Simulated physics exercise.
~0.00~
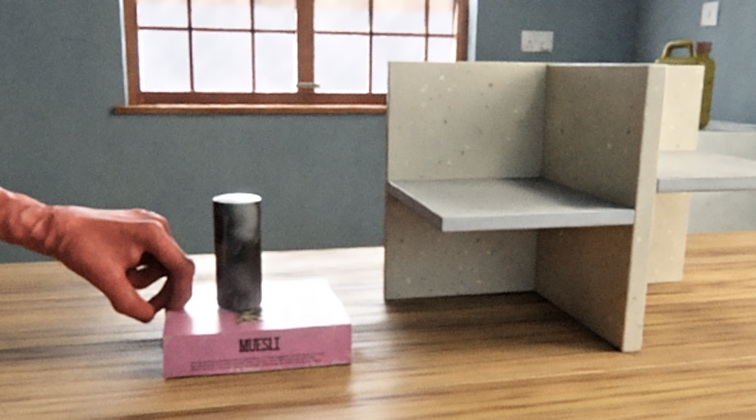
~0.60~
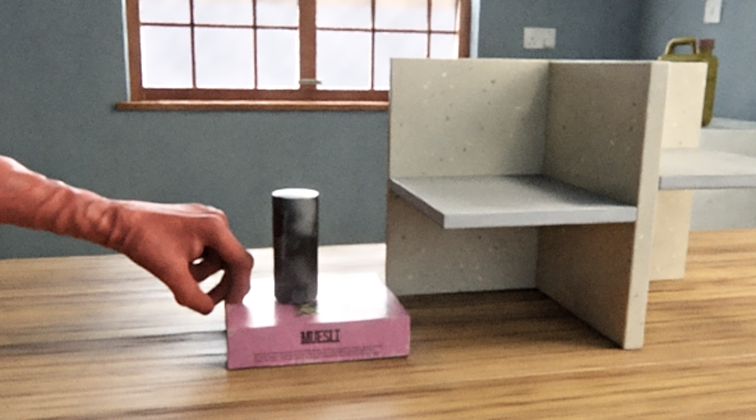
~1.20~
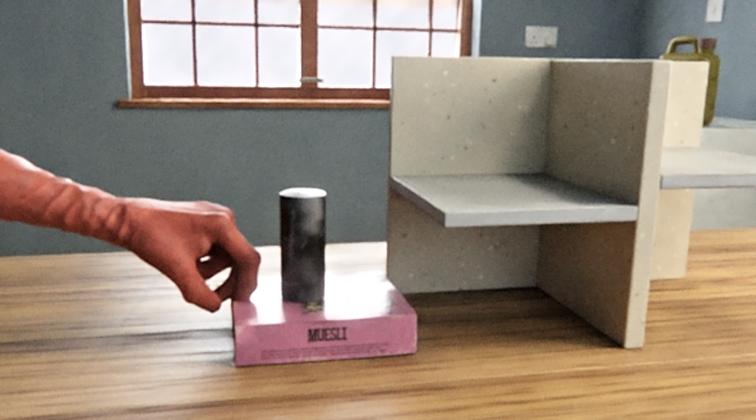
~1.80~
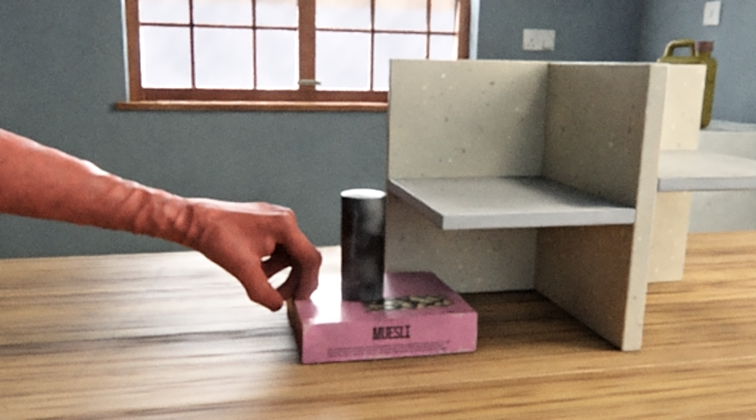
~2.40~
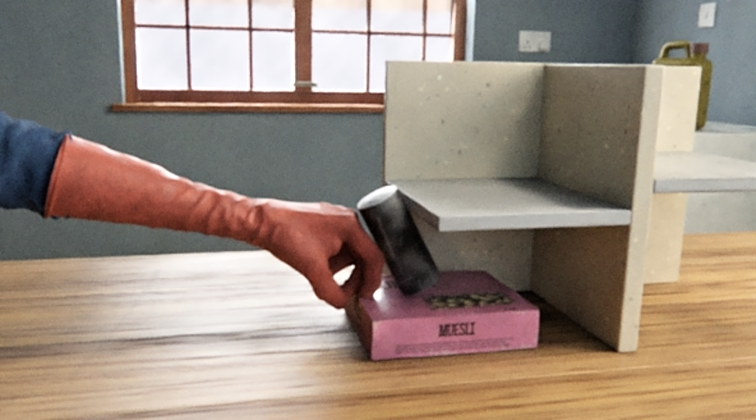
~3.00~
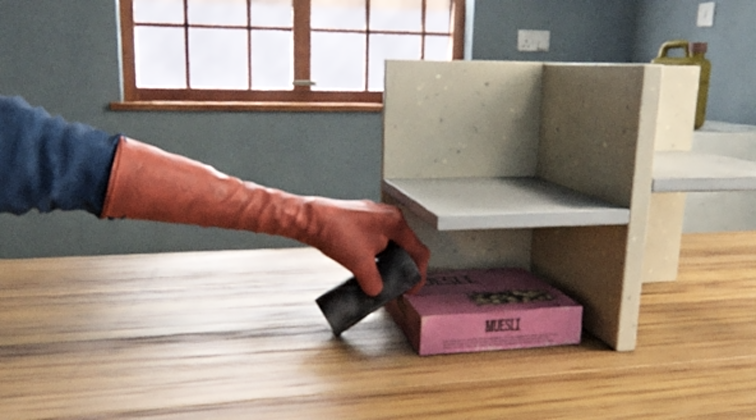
At first, a black candle stands upright on a pink muesli box on a wooden table, with a reddish hand at the box's left edge and a pale rack with a low shelf to the right. The hand pushes the box steadily right, and the candle rides along, still upright, toward the shelf. As the box slides beneath it, the candle meets the shelf's edge and tips back to the left, toward the hand. The box keeps moving under the shelf while the candle tumbles off its left side, ending tilted steeply below the hand, beside the box.
